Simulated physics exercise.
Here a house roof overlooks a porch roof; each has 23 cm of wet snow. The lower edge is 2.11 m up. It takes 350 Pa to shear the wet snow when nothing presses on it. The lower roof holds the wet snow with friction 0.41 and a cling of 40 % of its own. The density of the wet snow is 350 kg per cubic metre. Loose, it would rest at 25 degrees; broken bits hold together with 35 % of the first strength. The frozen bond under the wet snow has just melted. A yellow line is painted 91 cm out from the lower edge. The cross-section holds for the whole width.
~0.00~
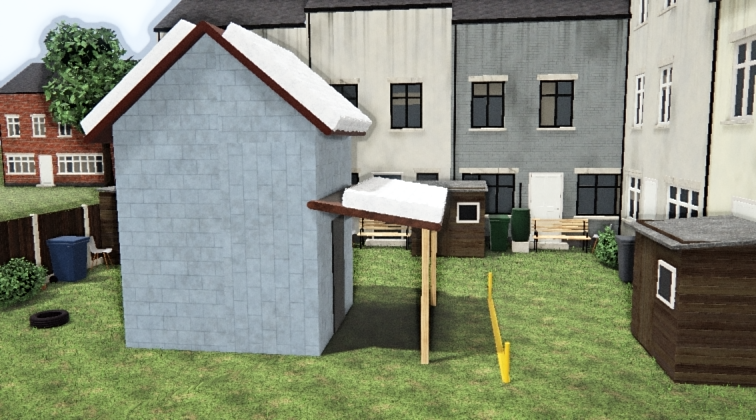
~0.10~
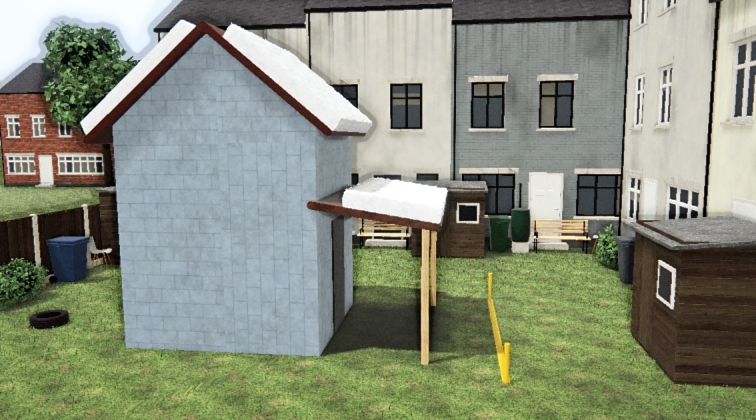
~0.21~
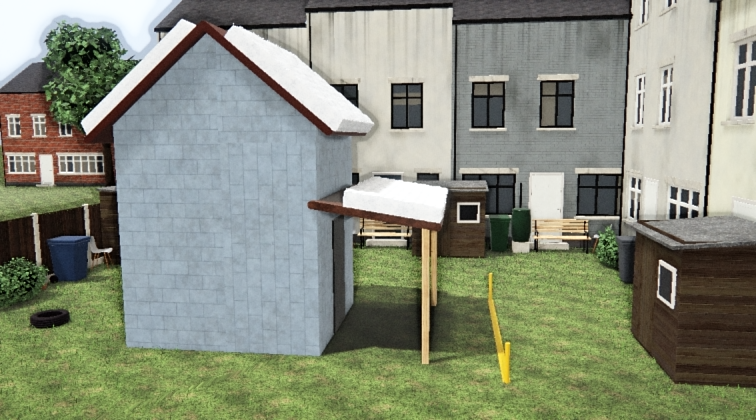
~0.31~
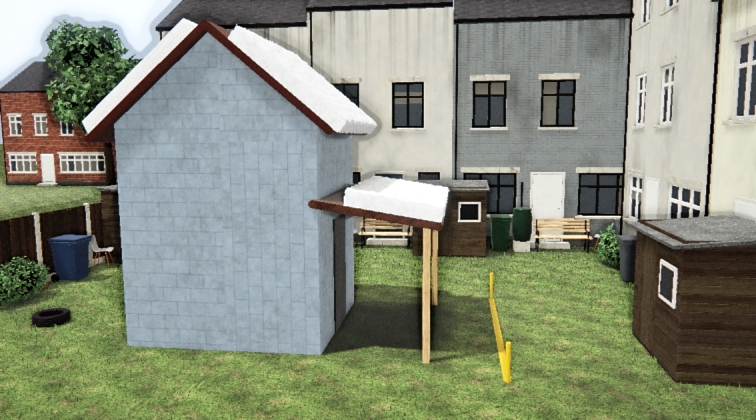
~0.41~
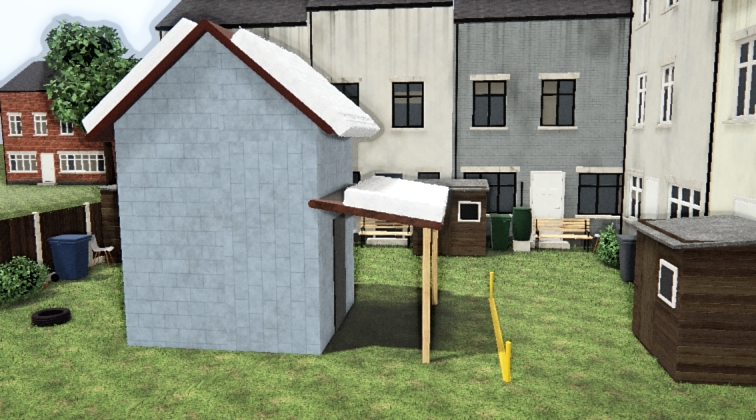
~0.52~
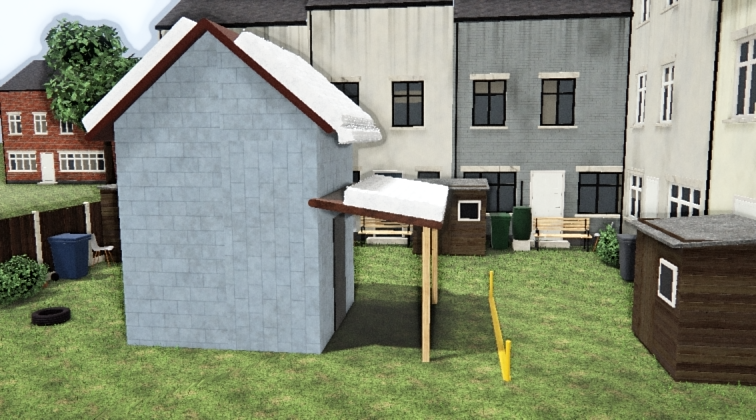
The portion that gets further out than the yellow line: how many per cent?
The portion that gets further out than the yellow line is near 18 %.
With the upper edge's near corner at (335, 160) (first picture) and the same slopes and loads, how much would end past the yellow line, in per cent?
In that case some 2 per cent.
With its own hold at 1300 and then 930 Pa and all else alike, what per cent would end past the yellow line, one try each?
In turn about 0 %, 0 %.
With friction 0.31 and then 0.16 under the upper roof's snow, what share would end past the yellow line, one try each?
In that order: 40 %, 45 %.
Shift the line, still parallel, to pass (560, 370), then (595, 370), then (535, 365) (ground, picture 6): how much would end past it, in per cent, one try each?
In turn about 3 %, 0 %, 10 %.
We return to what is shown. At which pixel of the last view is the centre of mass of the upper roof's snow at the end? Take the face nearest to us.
Near (438, 262).
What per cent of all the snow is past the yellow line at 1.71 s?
Near 0 %.
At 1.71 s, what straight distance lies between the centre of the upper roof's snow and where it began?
Roughly 2.2 m.
By 1.06 s, none is below the lower edge and 0 % is past the line.
By 1.71 s, none is below the lower edge and 0 % is past the line.
By 2.35 s, 25 % is below the lower edge and 1 % is past the line.
By 3.00 s, 37 % is below the lower edge and 18 % is past the line.
By 4.20 s, at the end, 37 % is below the lower edge and 18 % is past the line.
